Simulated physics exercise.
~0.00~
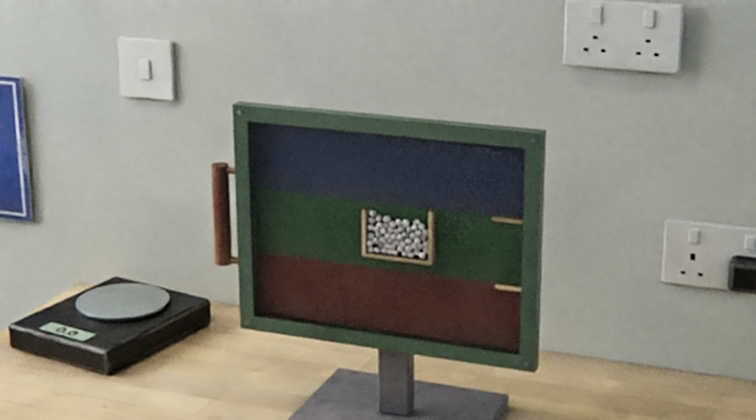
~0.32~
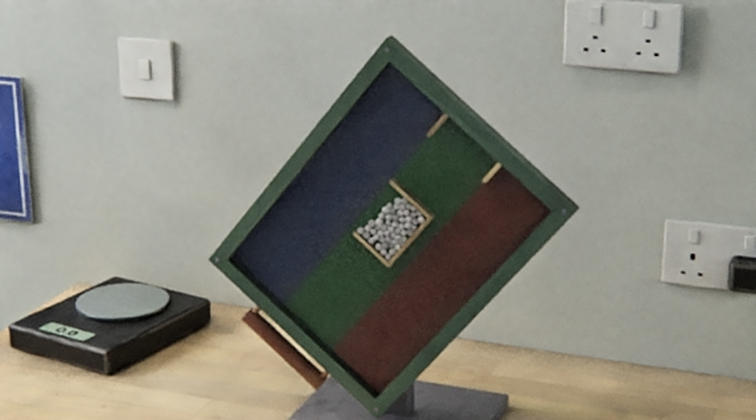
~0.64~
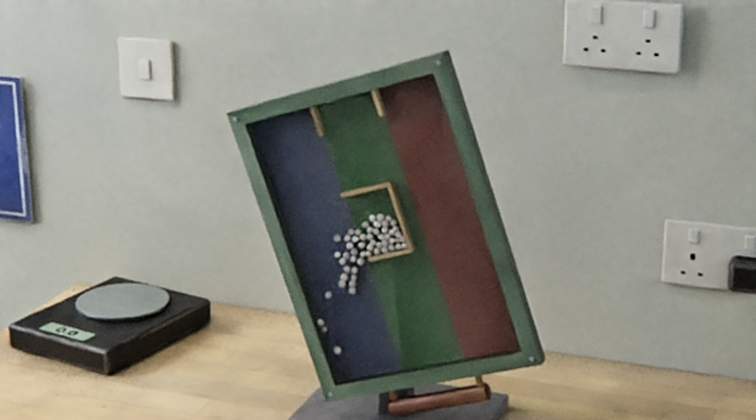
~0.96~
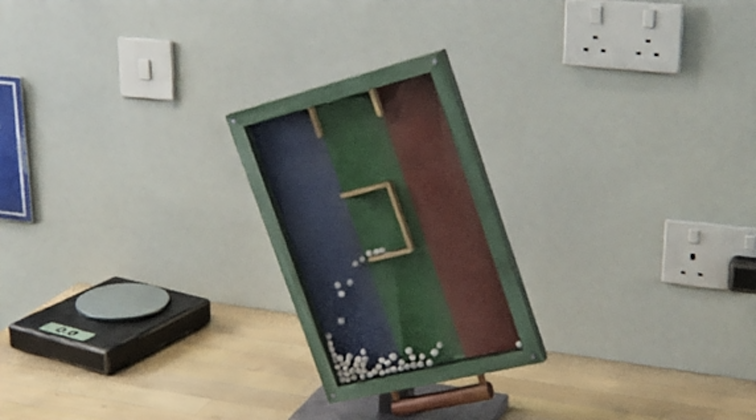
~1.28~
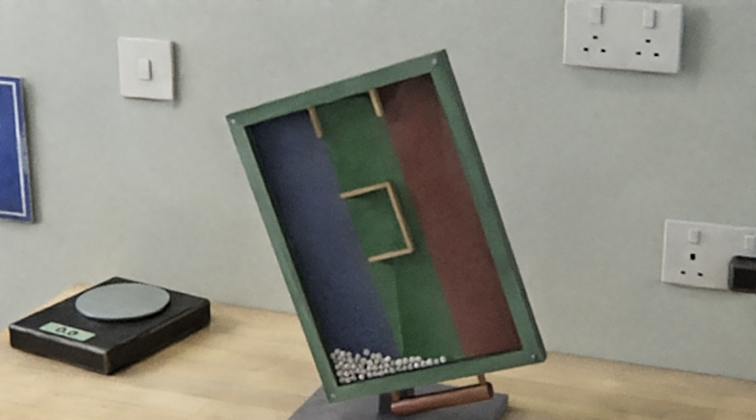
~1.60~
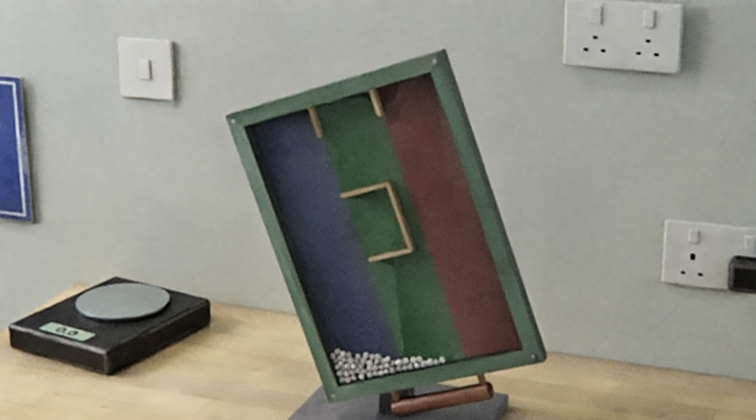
A framed panel with blue, green and red strips turned anticlockwise on its stand until it stood steeply tilted, and the white beads spilled from its small central holder, settling along the bottom edge, mostly on blue with some on green.
